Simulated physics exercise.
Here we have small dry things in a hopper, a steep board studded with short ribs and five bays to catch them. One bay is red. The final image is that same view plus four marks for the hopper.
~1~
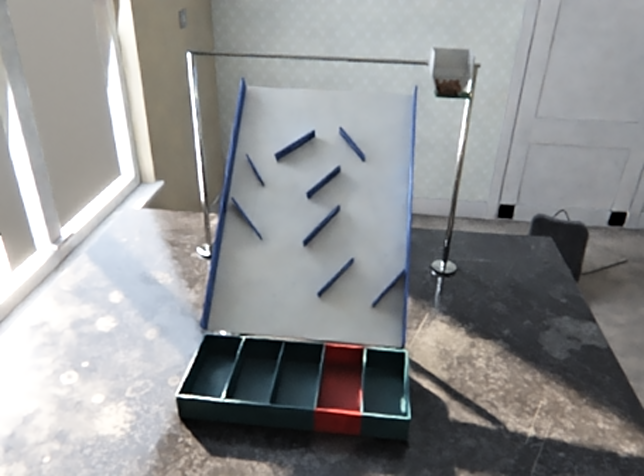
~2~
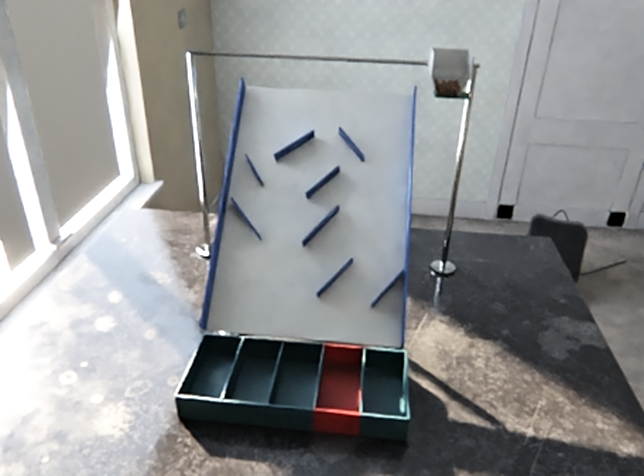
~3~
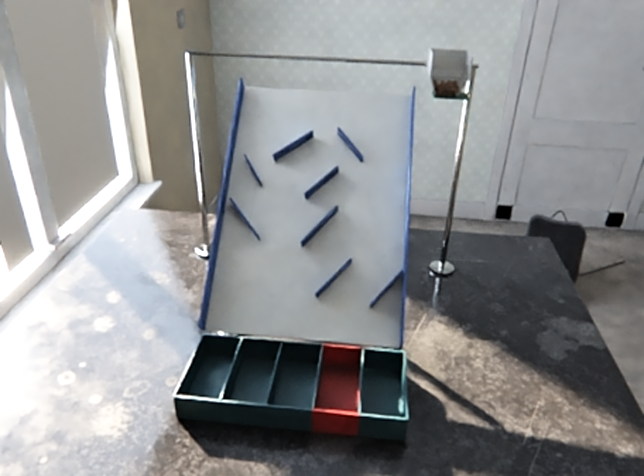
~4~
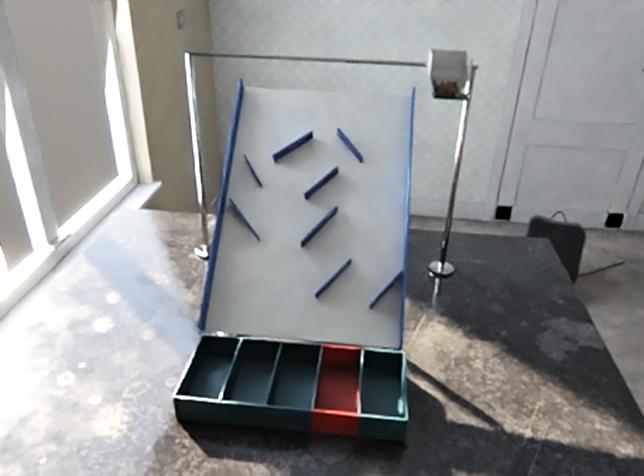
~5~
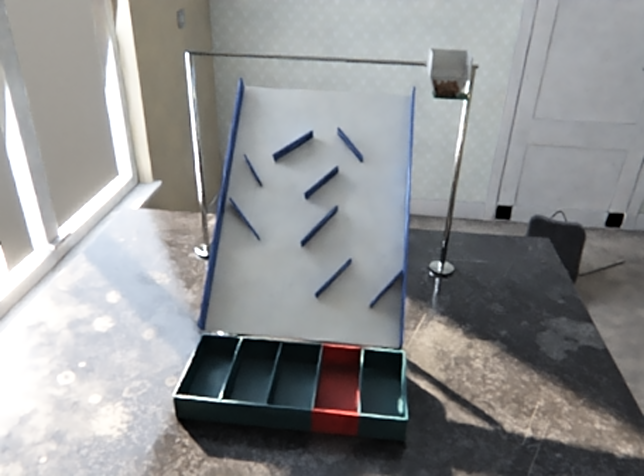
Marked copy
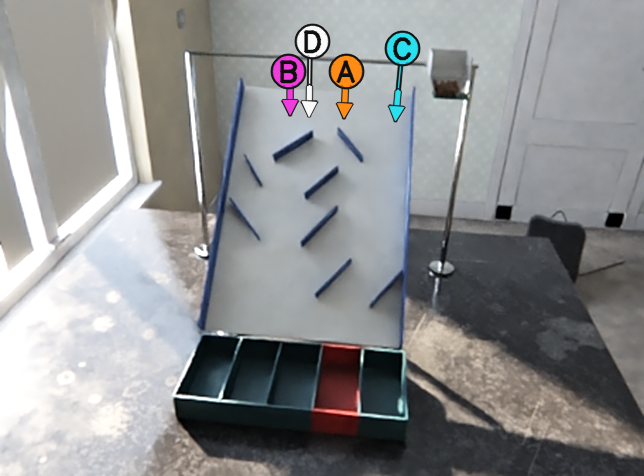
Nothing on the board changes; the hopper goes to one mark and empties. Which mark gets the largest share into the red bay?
C is best.
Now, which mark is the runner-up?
That is mark A.
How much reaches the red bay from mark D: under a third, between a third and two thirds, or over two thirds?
It is under a third.
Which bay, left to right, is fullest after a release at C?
The fourth from the left.
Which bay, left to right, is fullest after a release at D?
The second from the left.
On the marked copy, mark A meets the board at (344, 112); mark B meets the board at (290, 109); mark C meets the board at (395, 115); mark D meets the board at (309, 110).
If A is chosen, close to a third in the red bay, close to half in other bays, a small share outside the box.
If B is chosen, only a few in the red bay, all but a few in other bays, a small share outside the box.
If C is chosen, the bulk in the red bay, a small share in other bays, a small share outside the box.
If D is chosen, none at all in the red bay, all but a few in other bays, a small share outside the box.
